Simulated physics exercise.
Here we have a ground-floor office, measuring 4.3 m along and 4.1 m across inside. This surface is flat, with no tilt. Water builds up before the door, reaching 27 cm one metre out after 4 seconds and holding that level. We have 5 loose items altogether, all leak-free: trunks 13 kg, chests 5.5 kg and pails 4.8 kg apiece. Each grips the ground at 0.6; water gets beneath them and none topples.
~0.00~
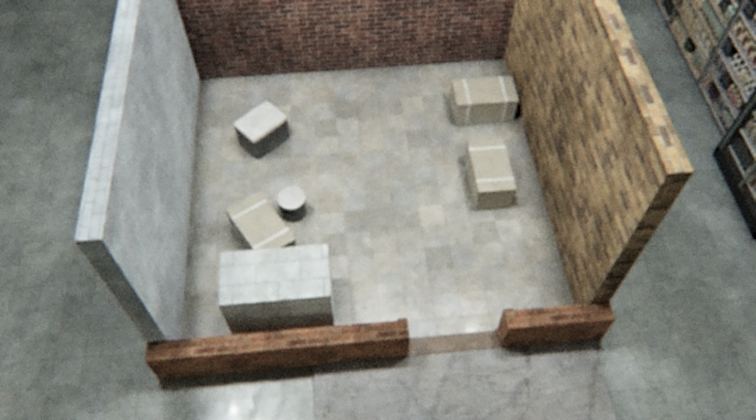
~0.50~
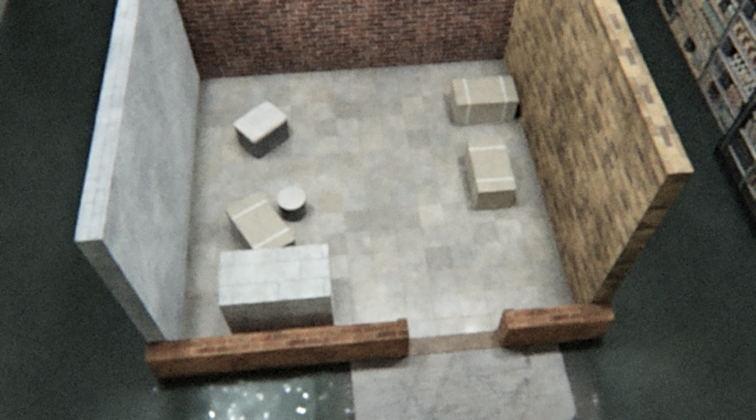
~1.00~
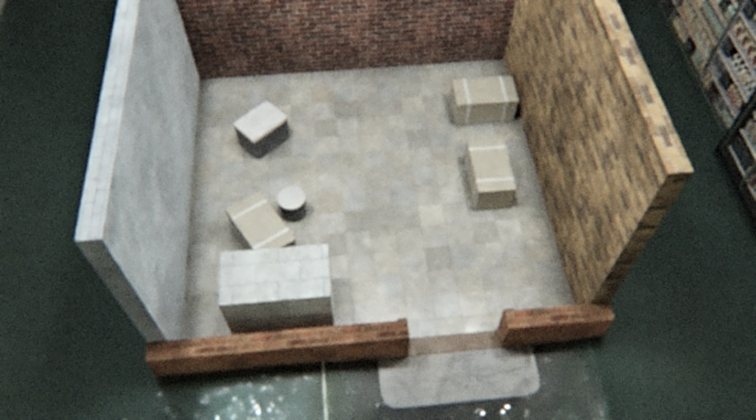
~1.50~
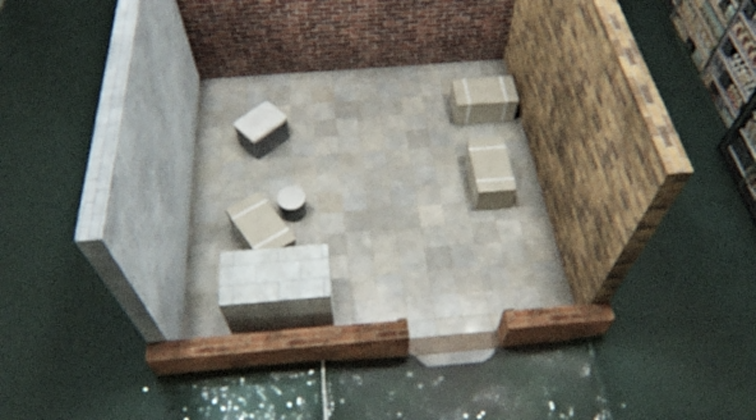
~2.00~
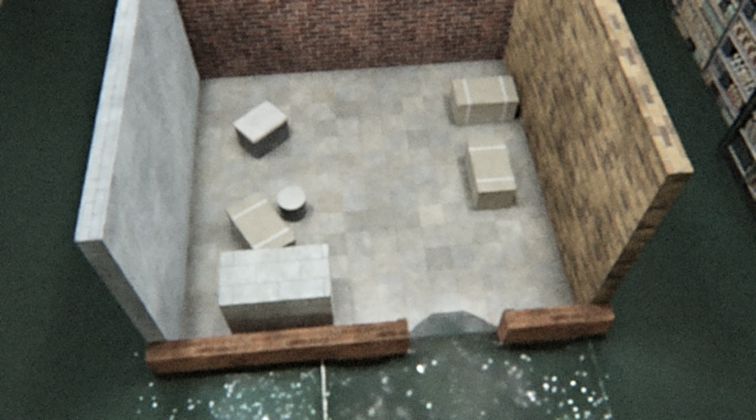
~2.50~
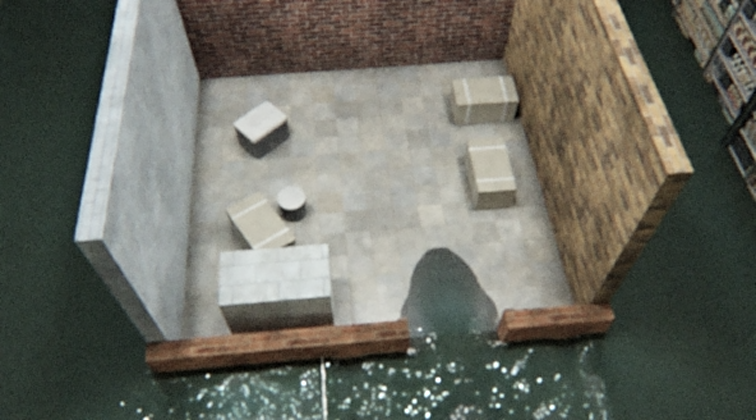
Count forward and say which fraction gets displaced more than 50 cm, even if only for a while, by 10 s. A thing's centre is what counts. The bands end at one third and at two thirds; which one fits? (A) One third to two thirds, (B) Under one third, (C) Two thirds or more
Two thirds or more (C).
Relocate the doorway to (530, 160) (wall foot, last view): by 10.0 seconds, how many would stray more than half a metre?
Then 4 of them would.
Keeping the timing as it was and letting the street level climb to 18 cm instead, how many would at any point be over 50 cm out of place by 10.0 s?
I count 2 of them in that case.
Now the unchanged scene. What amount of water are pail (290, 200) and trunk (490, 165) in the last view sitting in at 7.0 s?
About 3 and 11 cm.
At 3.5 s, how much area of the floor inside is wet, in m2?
At that time the wet patch spans about 4.5 m2.
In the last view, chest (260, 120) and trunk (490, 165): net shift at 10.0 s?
In turn: 120 cm, 200 cm.
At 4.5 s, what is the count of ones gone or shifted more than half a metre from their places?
0.
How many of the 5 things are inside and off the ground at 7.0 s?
At that moment it comes to 2.
After 3.5 s 0 of 5 are over 50 cm from their spots; 0 afloat.
After 4.5 s 0 of 5 are over 50 cm from their spots; 0 afloat.
After 7.0 s 2 of 5 are over 50 cm from their spots; 2 afloat.
After 10.0 s 4 of 5 are over 50 cm from their spots, and 4 have been at some point; 5 afloat.
